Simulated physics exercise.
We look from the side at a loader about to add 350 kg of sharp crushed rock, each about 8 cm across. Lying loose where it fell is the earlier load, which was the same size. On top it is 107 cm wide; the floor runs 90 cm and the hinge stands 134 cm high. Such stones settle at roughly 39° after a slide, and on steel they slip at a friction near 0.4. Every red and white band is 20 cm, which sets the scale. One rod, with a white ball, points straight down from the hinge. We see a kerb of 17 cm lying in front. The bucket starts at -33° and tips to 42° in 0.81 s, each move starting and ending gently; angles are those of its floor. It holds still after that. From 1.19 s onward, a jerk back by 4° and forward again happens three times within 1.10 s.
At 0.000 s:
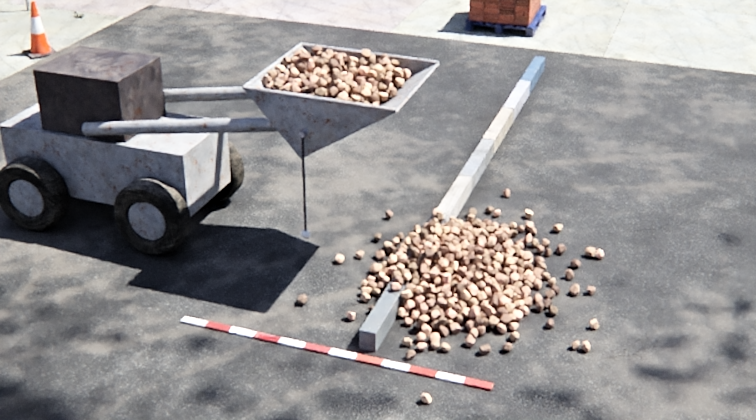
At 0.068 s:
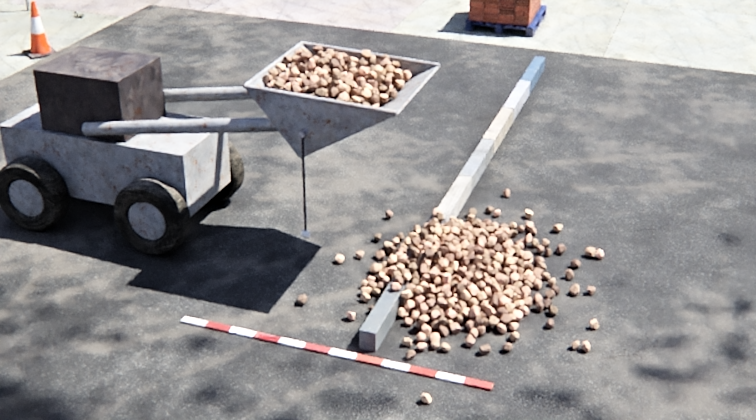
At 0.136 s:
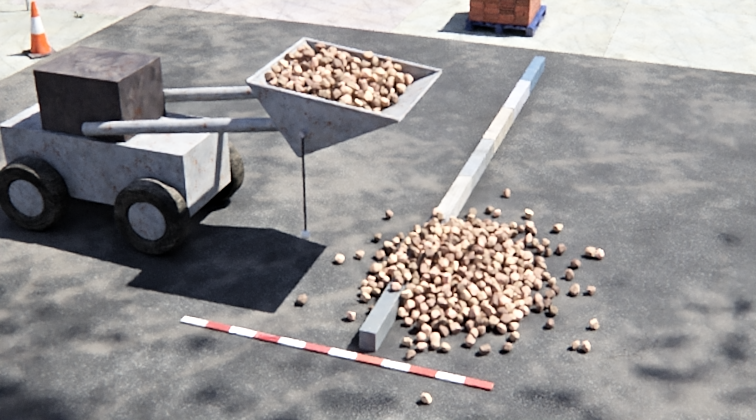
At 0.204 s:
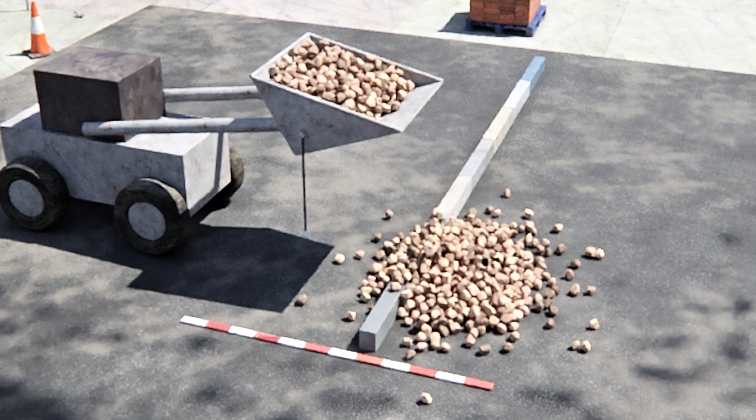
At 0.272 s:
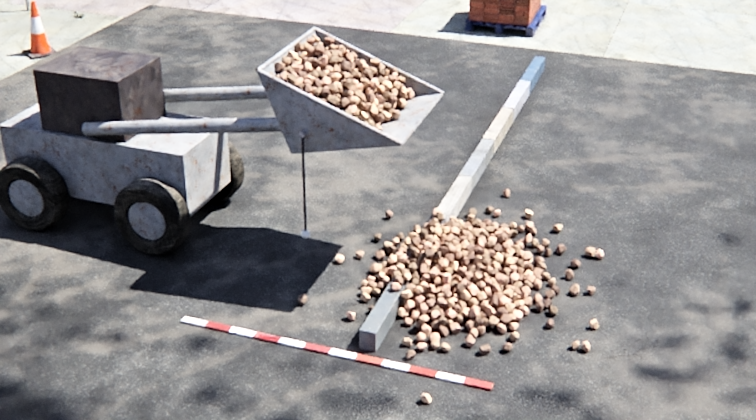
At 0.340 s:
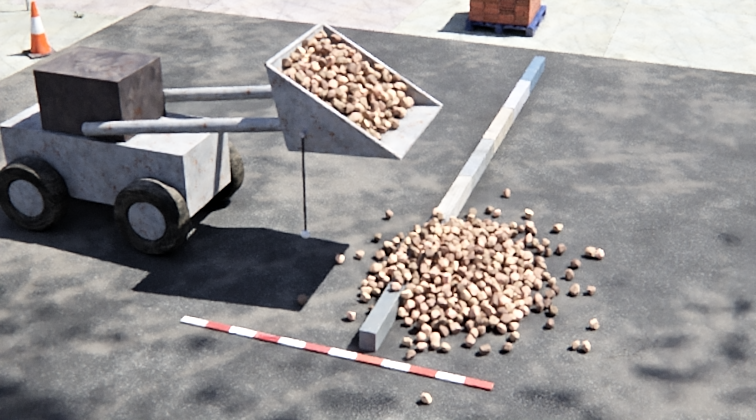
The video shows a grey wheeled loader holding a bucket of light brown stones beside a loose heap of similar stones lying across a kerb, as the bucket gradually tilts, its back rising and its right-hand lip lowering.
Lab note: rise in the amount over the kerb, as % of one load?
Approximately 56 %.
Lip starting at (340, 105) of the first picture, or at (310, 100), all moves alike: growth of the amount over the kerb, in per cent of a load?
Near 5 in a hundred first, near 0 in a hundred second.
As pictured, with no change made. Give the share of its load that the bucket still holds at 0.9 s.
Estimate: 75 % remaining inside, roughly.
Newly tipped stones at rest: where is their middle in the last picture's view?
They end up centred around (432, 253).
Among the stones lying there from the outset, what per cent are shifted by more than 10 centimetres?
5 %.
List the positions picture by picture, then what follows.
In the first frame, the bucket is at -33°, its lip at (396, 111); the top of the load is at (339, 63). The earlier load is highest near (429, 246), 28 cm above ground level, 12 % on this side of the kerb, 88 % over the kerb.
In the second frame, the bucket is at -31°, its lip at (397, 113); the top of the load is at (339, 63); the stones move at 0.2 m/s on average.
In the third frame, the bucket is at -27°, its lip at (399, 120); the top of the load is at (318, 60); the stones move at 0.3 m/s on average.
In the fourth frame, the bucket is at -21°, its lip at (401, 131); the top of the load is at (308, 52); the stones move at 0.4 m/s on average.
In the fifth frame, the bucket is at -13°, its lip at (402, 144); the top of the load is at (313, 48); the stones move at 0.5 m/s on average.
In the sixth frame, lip at (401, 159), floor tilted -4°, highest stones at (321, 42); the stones move at 0.6 m/s on average.
After 0.6 s the floor is at 31°; in per cent of one load, 100 in the bucket, 12 on this side of the kerb, 88 over the kerb; the foremost stones are at (586, 294).
After 0.9 s the floor is at 42°; in per cent of one load, 74 in the bucket, 37 on this side of the kerb, 88 over the kerb; the foremost stones are at (586, 294).
After 2.7 s the floor is at 42°; in per cent of one load, 0 in the bucket, 56 on this side of the kerb, 144 over the kerb; the foremost stones are at (587, 311).
After 5.4 s the floor is at 42°; in per cent of one load, 0 in the bucket, 56 on this side of the kerb, 144 over the kerb; the foremost stones are at (587, 311). Net gain over the kerb, 56.
